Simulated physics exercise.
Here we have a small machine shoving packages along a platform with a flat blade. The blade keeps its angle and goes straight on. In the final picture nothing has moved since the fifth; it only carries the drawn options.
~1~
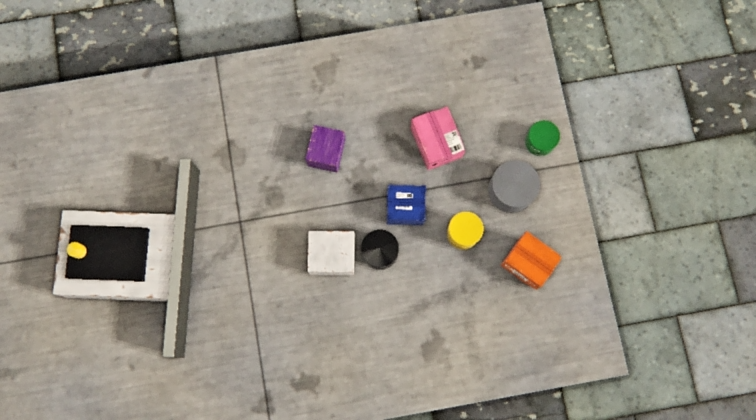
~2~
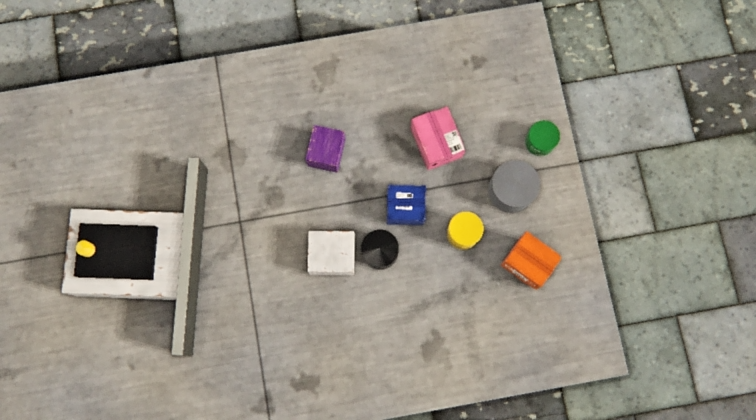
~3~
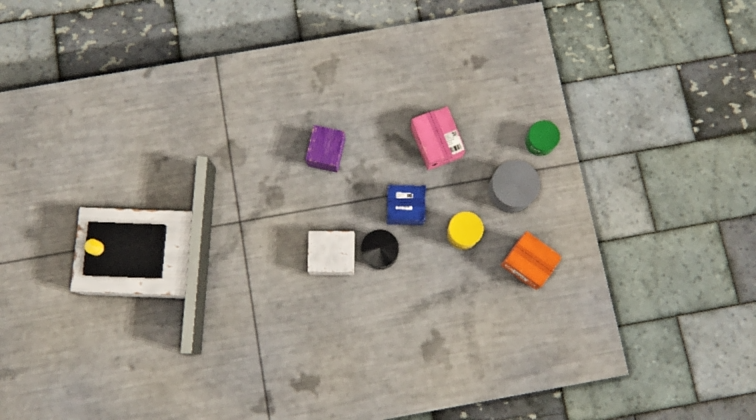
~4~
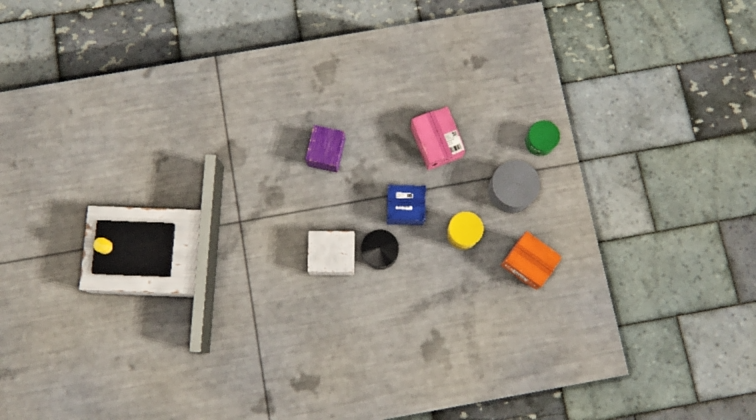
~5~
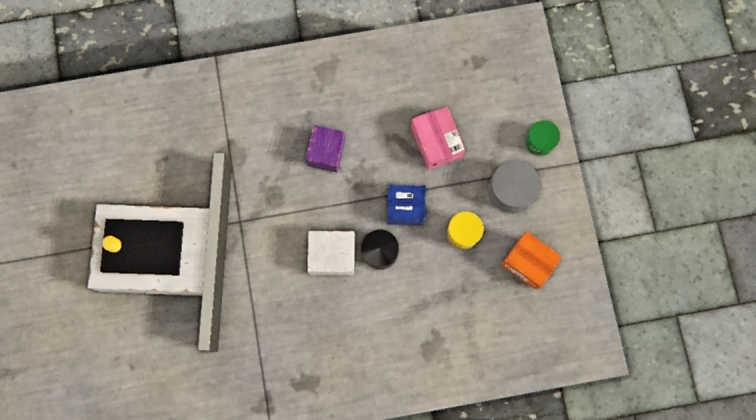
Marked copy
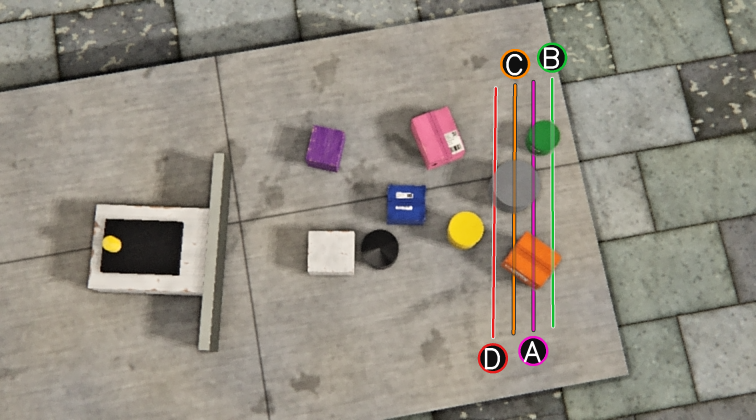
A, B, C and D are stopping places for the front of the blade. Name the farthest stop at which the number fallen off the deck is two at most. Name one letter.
Up to line C.
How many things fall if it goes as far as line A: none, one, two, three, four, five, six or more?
Four.
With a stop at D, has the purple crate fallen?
By then, no.
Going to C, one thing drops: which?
The green pail goes over.
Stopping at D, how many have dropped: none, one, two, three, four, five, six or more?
One.
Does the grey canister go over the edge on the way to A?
Yes.
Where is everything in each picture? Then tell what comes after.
Black canister (380, 250); purple crate (326, 149); grey canister (514, 187), in the first frame.
Robot (122, 252); orange parcel (531, 261), in the second frame.
Robot (131, 251); blue box (406, 206), in the third frame.
Robot (140, 249); white crate (331, 254), in the fourth frame.
Robot (148, 247); black canister (380, 250); purple crate (326, 149); grey canister (514, 187), in the fifth frame.
On the marked copy, A at (534, 202); B at (553, 198); C at (514, 205); D at (495, 209).
Following C. Soon after the start, robot (259, 228); purple crate (349, 145); black canister (392, 250).
Later, robot (369, 209); orange parcel (538, 264); pink parcel (487, 139).
In the end, robot (454, 194); green pail over the edge; pink parcel (568, 125); one fallen.
As for the rest, A drops four; B drops six; D is within the limit but short.
